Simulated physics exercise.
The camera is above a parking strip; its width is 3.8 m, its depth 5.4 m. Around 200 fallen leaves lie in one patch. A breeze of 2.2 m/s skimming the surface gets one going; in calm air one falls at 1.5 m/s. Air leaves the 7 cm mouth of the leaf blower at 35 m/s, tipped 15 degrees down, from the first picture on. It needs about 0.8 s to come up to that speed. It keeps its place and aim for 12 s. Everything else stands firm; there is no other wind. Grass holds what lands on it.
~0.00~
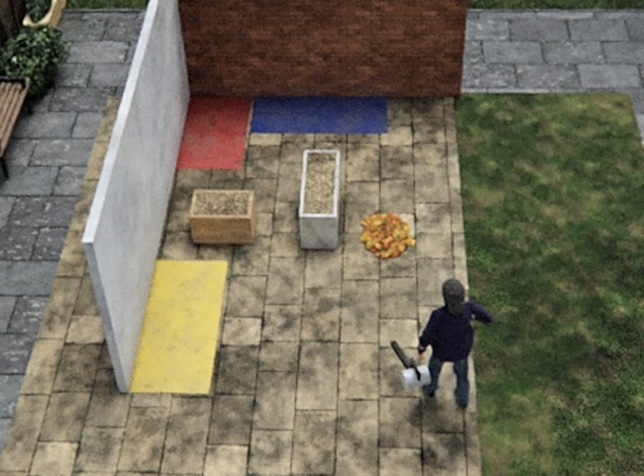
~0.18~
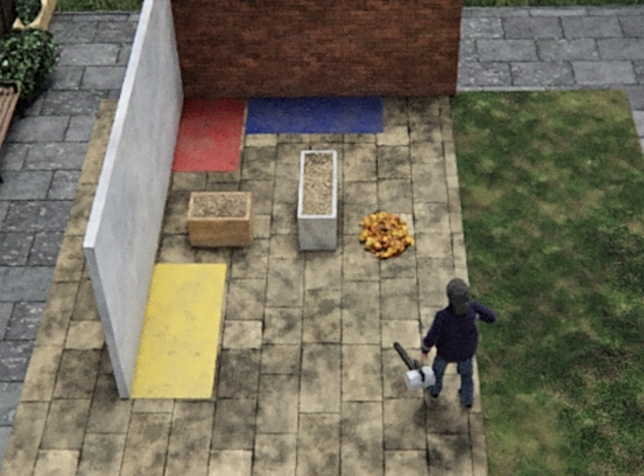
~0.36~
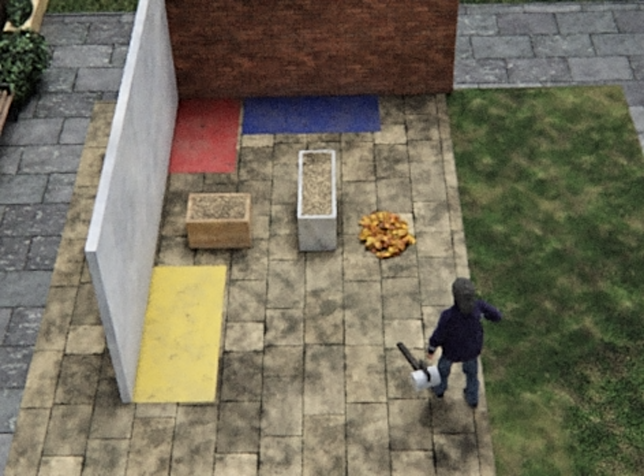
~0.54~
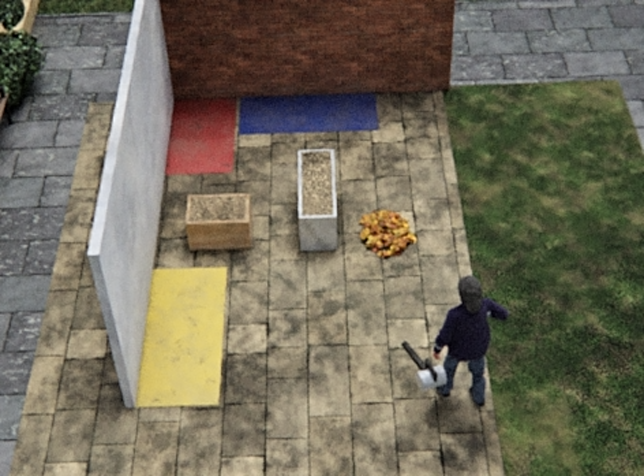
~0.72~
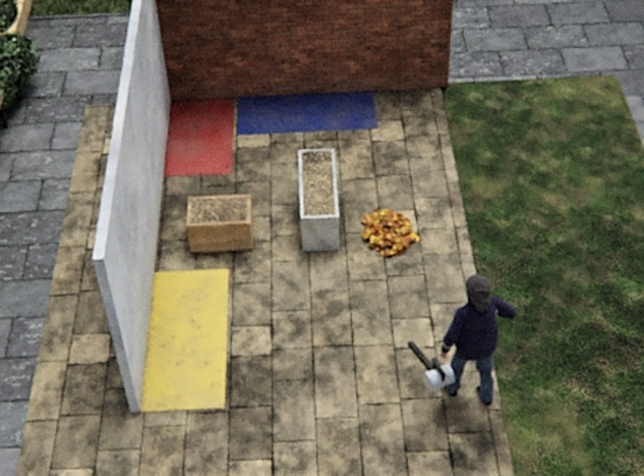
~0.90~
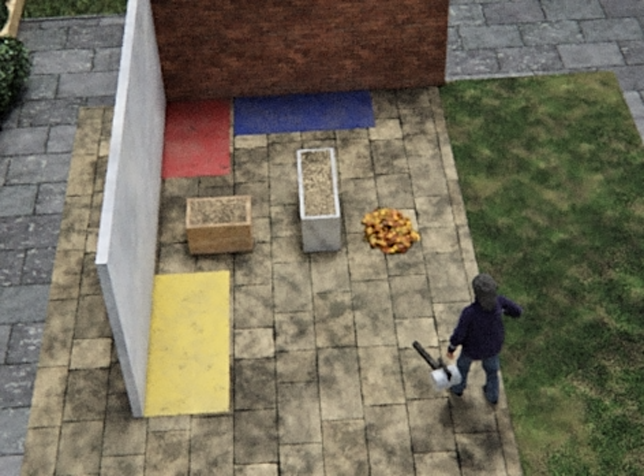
The video shows, from above, a person in dark clothes holding a leaf blower near a small heap of orange leaves on paving with planters and coloured patches, while the view shifts slightly and the leaves barely change.
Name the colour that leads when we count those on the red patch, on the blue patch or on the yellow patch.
The blue one.
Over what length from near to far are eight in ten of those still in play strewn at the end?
Roughly 2.0 m.
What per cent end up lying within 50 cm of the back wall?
Near 30 %.
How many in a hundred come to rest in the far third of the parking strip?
Some 80 per cent.
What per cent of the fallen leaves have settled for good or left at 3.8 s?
Some 10 per cent.
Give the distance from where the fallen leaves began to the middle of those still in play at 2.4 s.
About 1.0 m.
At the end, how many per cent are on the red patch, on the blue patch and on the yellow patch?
About 1 % red, 40 % blue, 0 % yellow.
After 2.4 s the count stands so, 0 % are on the red patch, 0 % on the yellow patch and 18 % on the blue patch; the middle of those still in play is near (377, 178).
After 3.8 s the count stands so, 0 % are on the red patch, 0 % on the yellow patch and 28 % on the blue patch; the middle of those still in play is near (374, 159).
After 6.6 s the count stands so, 0 % are on the red patch, 0 % on the yellow patch and 34 % on the blue patch; the middle of those still in play is near (374, 144).
After 12.0 s, at the end, 1 % are on the red patch, 0 % on the yellow patch and 38 % on the blue patch; the middle of those still in play is near (370, 139).
